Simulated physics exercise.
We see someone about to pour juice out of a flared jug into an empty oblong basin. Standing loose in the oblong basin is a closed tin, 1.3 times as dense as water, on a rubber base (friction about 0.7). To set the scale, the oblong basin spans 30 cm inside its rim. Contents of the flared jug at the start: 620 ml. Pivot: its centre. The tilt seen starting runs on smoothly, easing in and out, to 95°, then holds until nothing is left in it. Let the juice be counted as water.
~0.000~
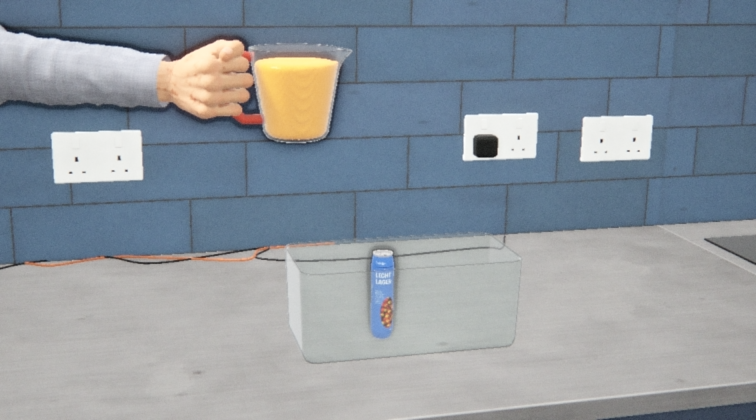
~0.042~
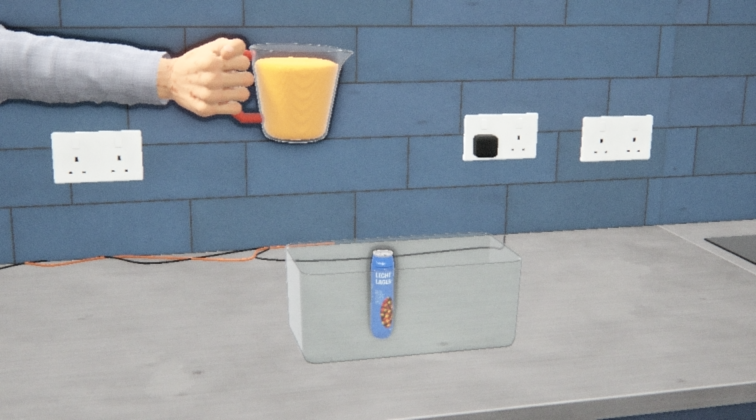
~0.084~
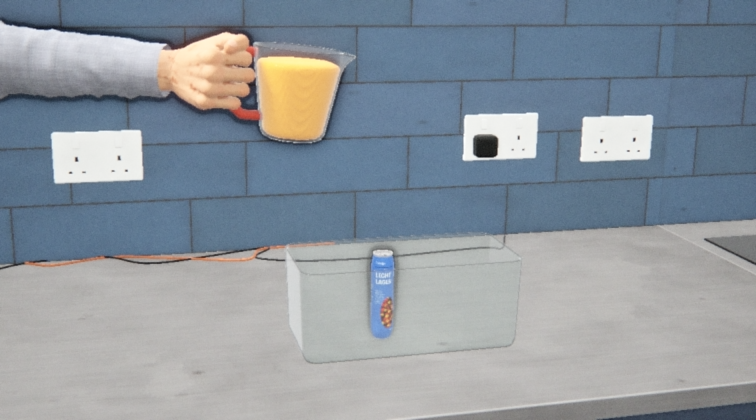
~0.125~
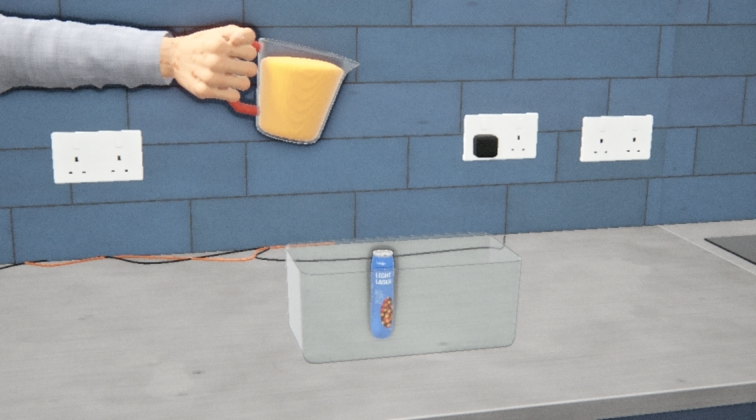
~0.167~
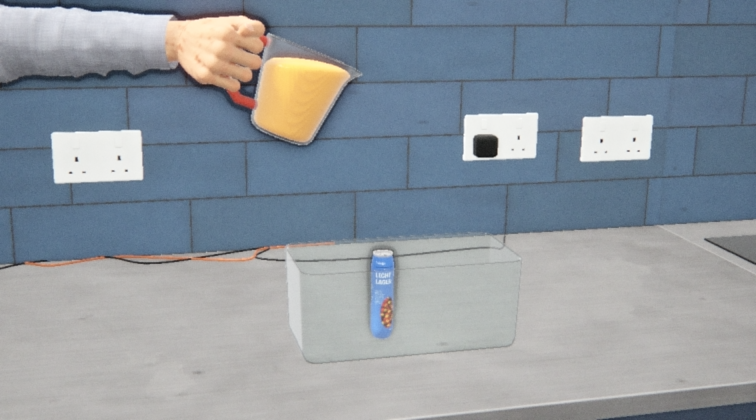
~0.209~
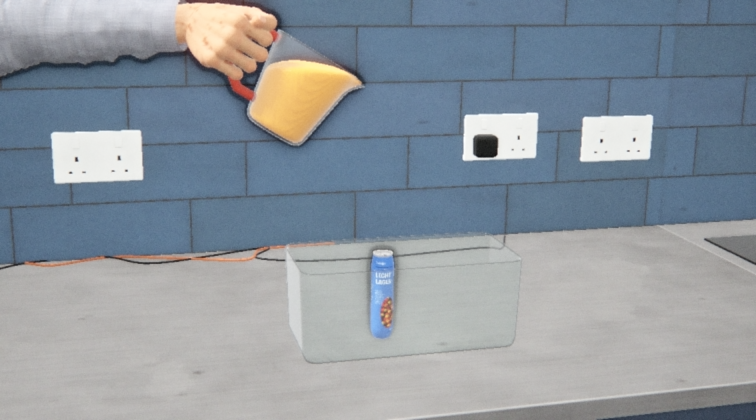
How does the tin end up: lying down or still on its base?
It ends up still on its base.
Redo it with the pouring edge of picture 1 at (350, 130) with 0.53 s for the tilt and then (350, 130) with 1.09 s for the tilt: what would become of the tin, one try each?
In the first try it comes down; in the second it comes down.
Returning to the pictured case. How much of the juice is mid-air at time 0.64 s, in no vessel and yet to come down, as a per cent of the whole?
Estimate: About 28 in a hundred.
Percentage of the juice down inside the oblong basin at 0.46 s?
Roughly 6 percent of it.
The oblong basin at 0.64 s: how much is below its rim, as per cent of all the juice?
58 %, more or less.
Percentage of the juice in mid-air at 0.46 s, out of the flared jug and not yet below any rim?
Around 44 in a hundred.
Then, 0.46 s in, the tilt is 90° and 50 per cent is still to pour; the tin stands where it began.
Then, 0.64 s in, the tilt is 95° and 14 per cent is still to pour; the tin stands where it began.
Then, 0.82 s in, the tilt is 95° and 3 per cent is still to pour; the tin stands where it began.
Then, 1.03 s in, the tilt is 95° and 0 per cent is still to pour; the tin stands where it began.
Finally, the tin stands where it began.
